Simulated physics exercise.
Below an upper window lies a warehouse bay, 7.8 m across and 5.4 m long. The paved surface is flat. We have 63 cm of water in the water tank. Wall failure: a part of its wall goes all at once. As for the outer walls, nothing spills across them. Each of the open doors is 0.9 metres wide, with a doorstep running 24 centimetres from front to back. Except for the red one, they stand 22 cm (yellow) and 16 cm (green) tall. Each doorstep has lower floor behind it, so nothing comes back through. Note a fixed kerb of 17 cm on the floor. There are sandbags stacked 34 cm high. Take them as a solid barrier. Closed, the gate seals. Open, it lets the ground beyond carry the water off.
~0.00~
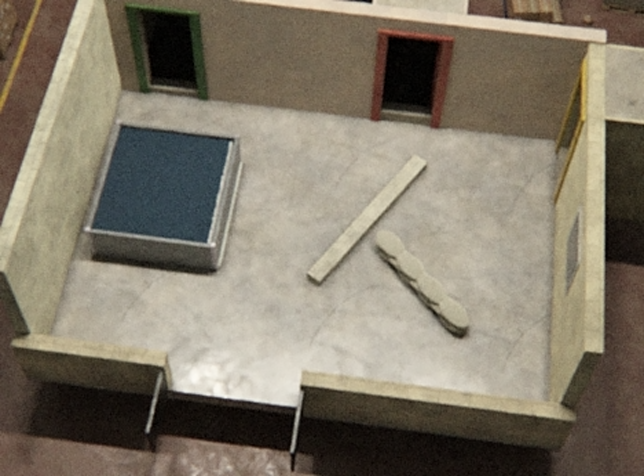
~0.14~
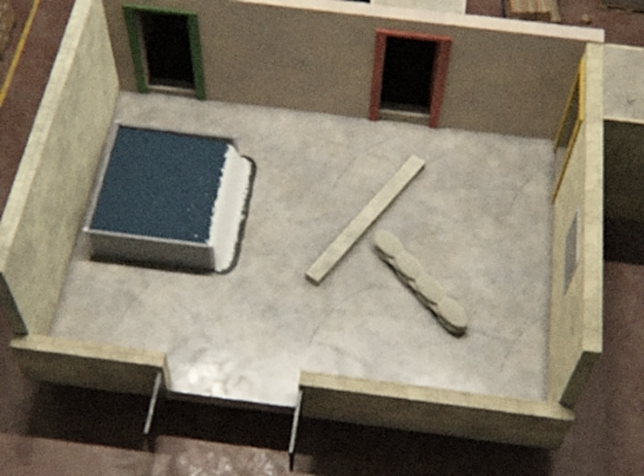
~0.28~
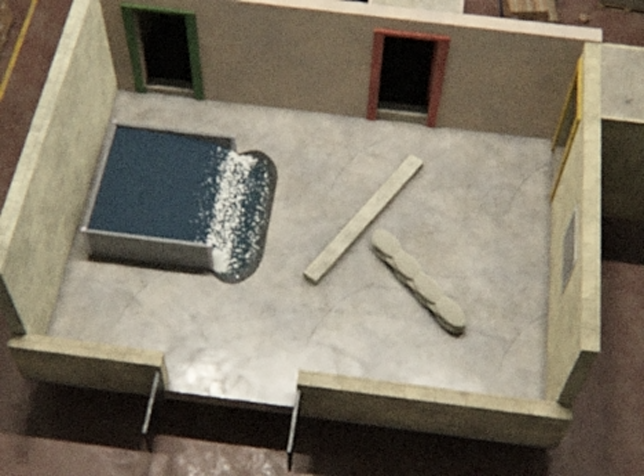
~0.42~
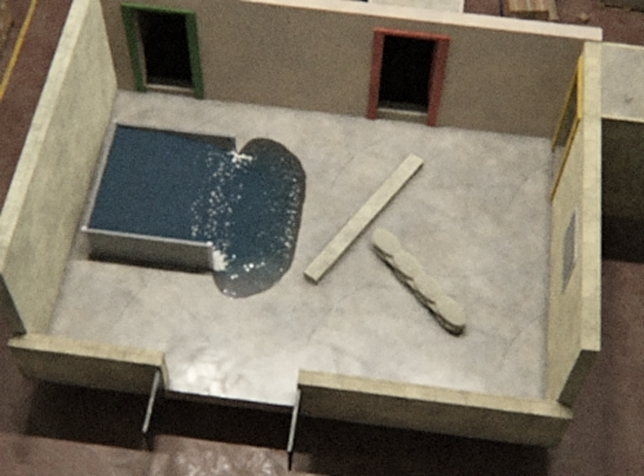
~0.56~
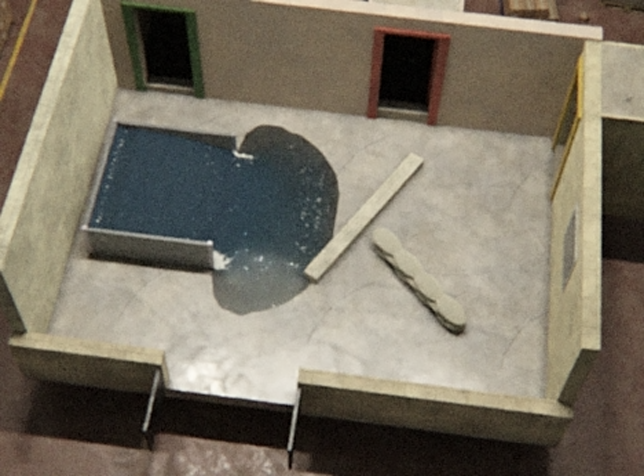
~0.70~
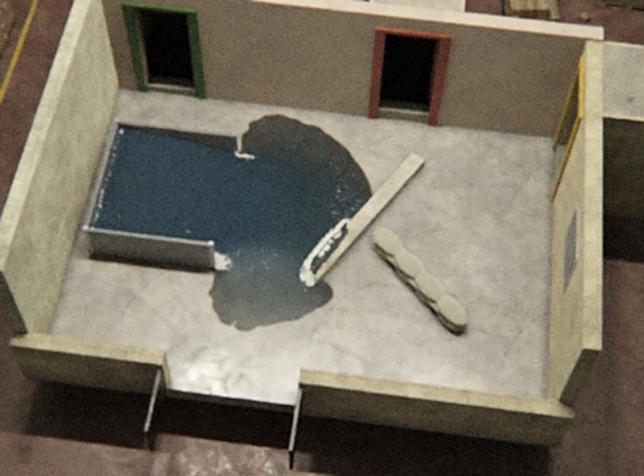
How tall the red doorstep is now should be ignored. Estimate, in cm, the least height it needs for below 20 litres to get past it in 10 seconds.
Roughly 28 centimetres.
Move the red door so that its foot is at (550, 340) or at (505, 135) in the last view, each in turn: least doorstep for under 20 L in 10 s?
You'd want roughly 12.0 cm there first, then roughly 12.0 cm.
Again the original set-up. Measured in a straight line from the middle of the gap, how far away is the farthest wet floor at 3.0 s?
6.2 m.
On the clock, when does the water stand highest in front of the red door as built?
Roughly 2.2 s.
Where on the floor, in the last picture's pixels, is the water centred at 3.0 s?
The centre of all the water is around (335, 220).
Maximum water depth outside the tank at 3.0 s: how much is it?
I'd estimate roughly 35 cm.
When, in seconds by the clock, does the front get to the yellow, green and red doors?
It arrives at the yellow door at 2.4 s, the green door at 4.5 s and the red door at 1.4 s.
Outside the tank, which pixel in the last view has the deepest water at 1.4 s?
Near pixel (356, 218).
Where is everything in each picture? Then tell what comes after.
In the first frame, the water tank at (165, 185) is whole and still, 63 cm deep; the red door at (410, 87) is dry.
In the second frame, water pours out at (224, 206) and has run 0.3 m, to (230, 266); about 9 cm deep outside, 63 cm at the back.
In the third frame, the gap is at (222, 207), the front 0.7 m out at (255, 263); the back of the water tank holds 63 cm.
In the fourth frame, the front is at (289, 257), 1.2 m from the gap at (222, 207); 3.1 m2 of floor is wet, 63 cm left at the back.
In the fifth frame, water pours out at (222, 207) and has run 1.8 m, to (323, 254); about 8 cm deep outside, 57 cm at the back.
In the sixth frame, the front is at (368, 207), 2.4 m from the gap at (223, 207); 6.4 m2 of floor is wet, 53 cm left at the back; the red door at (407, 84), 3.6 m from the gap, is still 1.3 m from the nearest water.
After 1.4 s water covers 35 % of the floor, deepest (37 cm) near (356, 218); 3 cm at the red door, 0 litres in over its 24 cm doorstep.
After 3.0 s water covers 60 % of the floor, deepest (35 cm) near (553, 154); 30 cm at the red door, 32 litres in over its 24 cm doorstep.
After 10.0 s water covers 85 % of the floor, deepest (12 cm) near (324, 280); 7 cm at the red door, 43 litres in over its 24 cm doorstep.
At the red door as built, the water arrived by 1.4 s and peaked near 34 cm at 2.2 s.
With a doorstep of 24 cm, 43 litres would have come in within the 10 s; with 33 cm, 4 litres. So under 20 litres takes about 28 cm.
